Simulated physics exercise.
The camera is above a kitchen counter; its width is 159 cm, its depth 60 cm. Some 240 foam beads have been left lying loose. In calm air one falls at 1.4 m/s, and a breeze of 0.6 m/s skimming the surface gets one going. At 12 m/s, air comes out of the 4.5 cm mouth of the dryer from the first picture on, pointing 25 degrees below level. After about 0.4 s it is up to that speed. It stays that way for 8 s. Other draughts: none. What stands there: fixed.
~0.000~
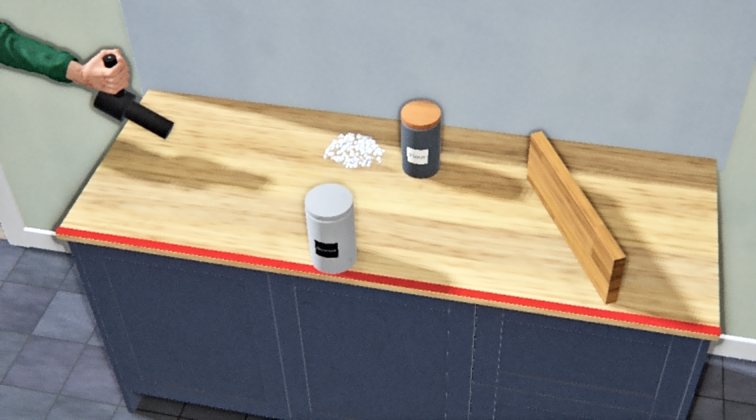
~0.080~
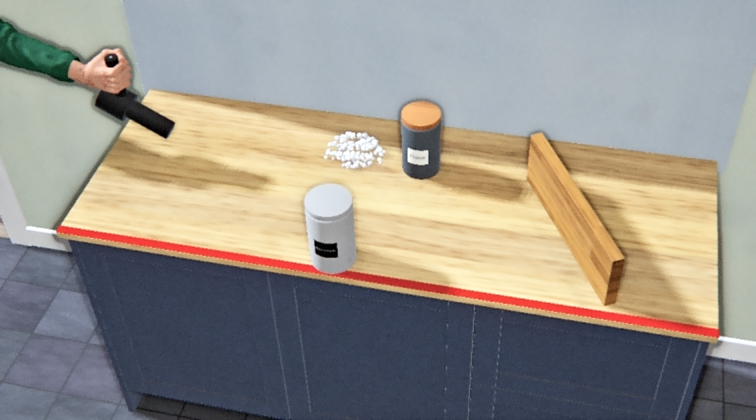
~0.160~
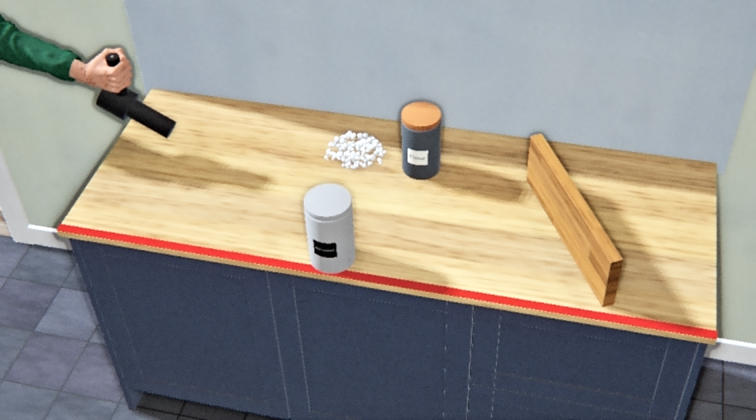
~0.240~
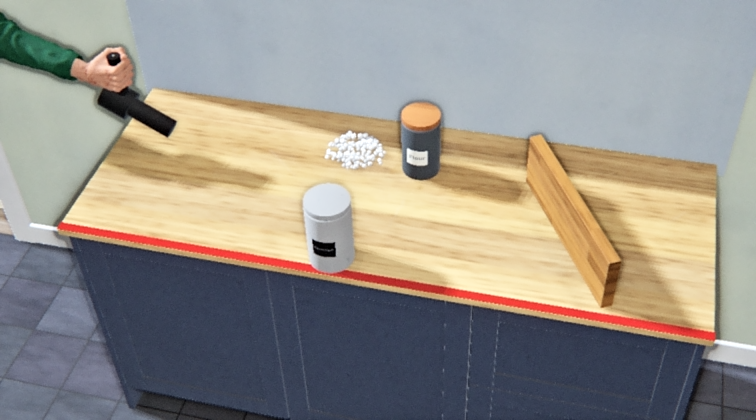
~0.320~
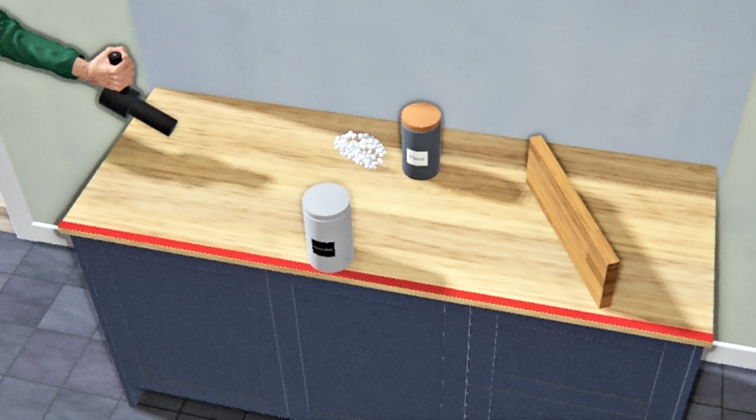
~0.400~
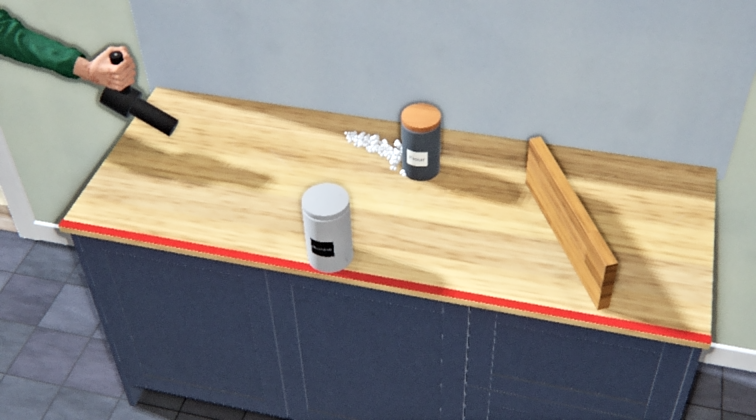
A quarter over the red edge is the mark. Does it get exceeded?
No, it is not passed.
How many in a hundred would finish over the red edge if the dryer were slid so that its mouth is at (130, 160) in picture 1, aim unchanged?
That would come to roughly 0 %.
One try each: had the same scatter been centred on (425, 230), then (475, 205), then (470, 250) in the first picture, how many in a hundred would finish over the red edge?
Results, one try each: 100 %, 70 %, 100 %.
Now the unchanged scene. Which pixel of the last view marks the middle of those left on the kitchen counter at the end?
(604, 179).
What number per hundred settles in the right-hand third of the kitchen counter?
Something close to 60 % ends up there.
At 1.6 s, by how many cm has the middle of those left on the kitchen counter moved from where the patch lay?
It works out to close to 65 cm.
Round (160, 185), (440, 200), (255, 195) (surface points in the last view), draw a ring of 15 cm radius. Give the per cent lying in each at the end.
First spot near 0 %, second near 0 %, third near 0 %.
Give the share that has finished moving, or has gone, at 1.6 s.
Near 10 %.
After 1.6 s the count stands so, 1 % are over the red edge; the middle of those still in play is near (611, 181).
After 2.6 s the count stands so, 2 % are over the red edge; the middle of those still in play is near (606, 181).
After 4.4 s the count stands so, 2 % are over the red edge; the middle of those still in play is near (606, 181).
After 8.0 s, at the end, 2 % are over the red edge; the middle of those still in play is near (604, 179).
